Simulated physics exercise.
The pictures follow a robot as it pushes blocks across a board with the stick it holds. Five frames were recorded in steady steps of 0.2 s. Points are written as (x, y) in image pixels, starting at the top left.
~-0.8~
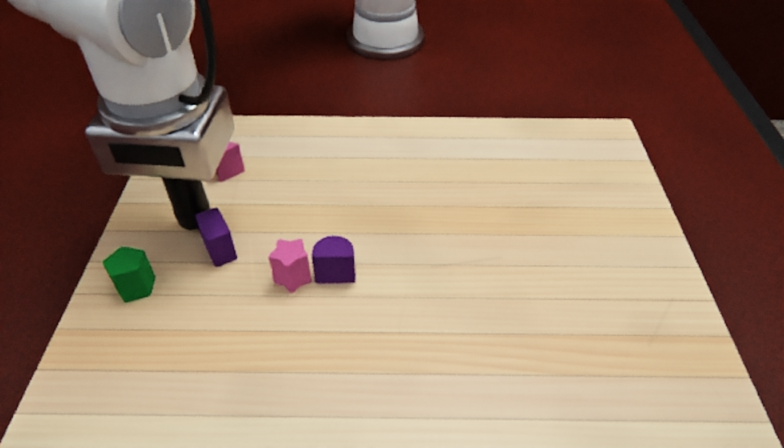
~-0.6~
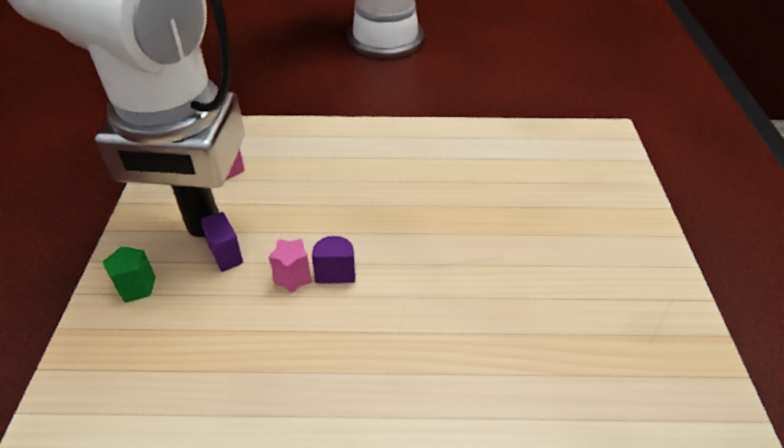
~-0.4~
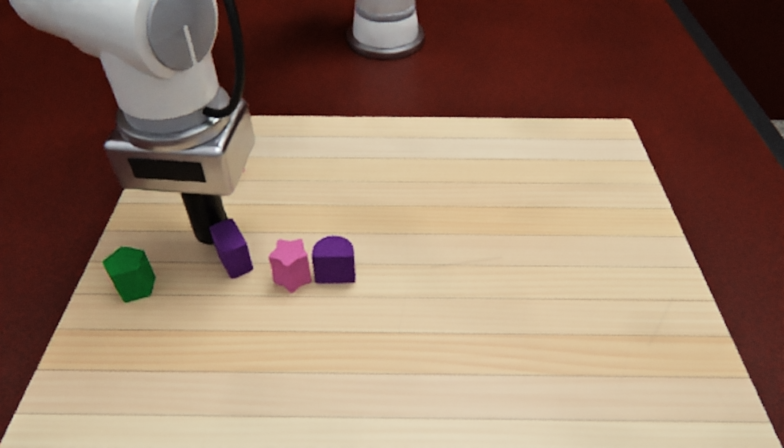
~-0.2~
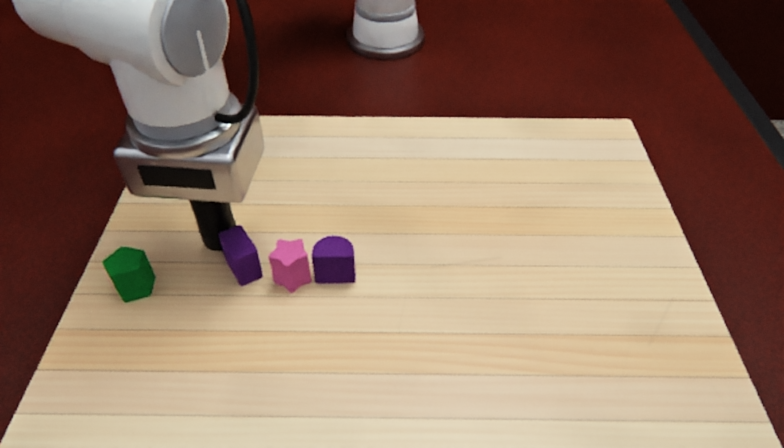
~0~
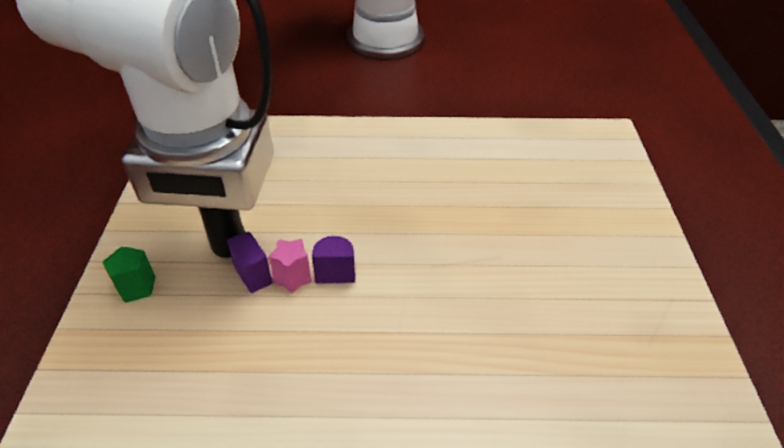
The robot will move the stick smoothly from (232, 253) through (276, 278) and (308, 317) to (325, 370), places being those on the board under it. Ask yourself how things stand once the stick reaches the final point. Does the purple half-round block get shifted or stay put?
The purple half-round block will not stay where it is.
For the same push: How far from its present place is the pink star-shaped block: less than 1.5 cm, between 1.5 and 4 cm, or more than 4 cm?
Its displacement is above 4 cm.
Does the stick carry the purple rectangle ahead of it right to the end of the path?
In short: No.
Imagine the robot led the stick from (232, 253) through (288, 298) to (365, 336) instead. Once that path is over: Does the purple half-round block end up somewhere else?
Yes, it checks out.
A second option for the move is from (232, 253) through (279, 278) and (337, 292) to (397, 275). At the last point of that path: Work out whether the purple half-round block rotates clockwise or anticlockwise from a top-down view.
It spins against the clock.
On the path given first. One third of the way, stick at (274, 271); purple rectangle at (268, 284), turned 35° clockwise; pink star-shaped block at (306, 260), turned 40° anticlockwise; purple half-round block at (346, 246).
Two thirds of the way, stick at (307, 311); purple rectangle at (275, 324), turned 80° clockwise; pink star-shaped block at (336, 276); purple half-round block at (356, 245), turned 30° anticlockwise.
At the end, stick at (324, 363); purple rectangle at (270, 339), turned 105° clockwise; pink star-shaped block at (336, 277), turned 130° anticlockwise; purple half-round block at (356, 245), turned 30° anticlockwise.
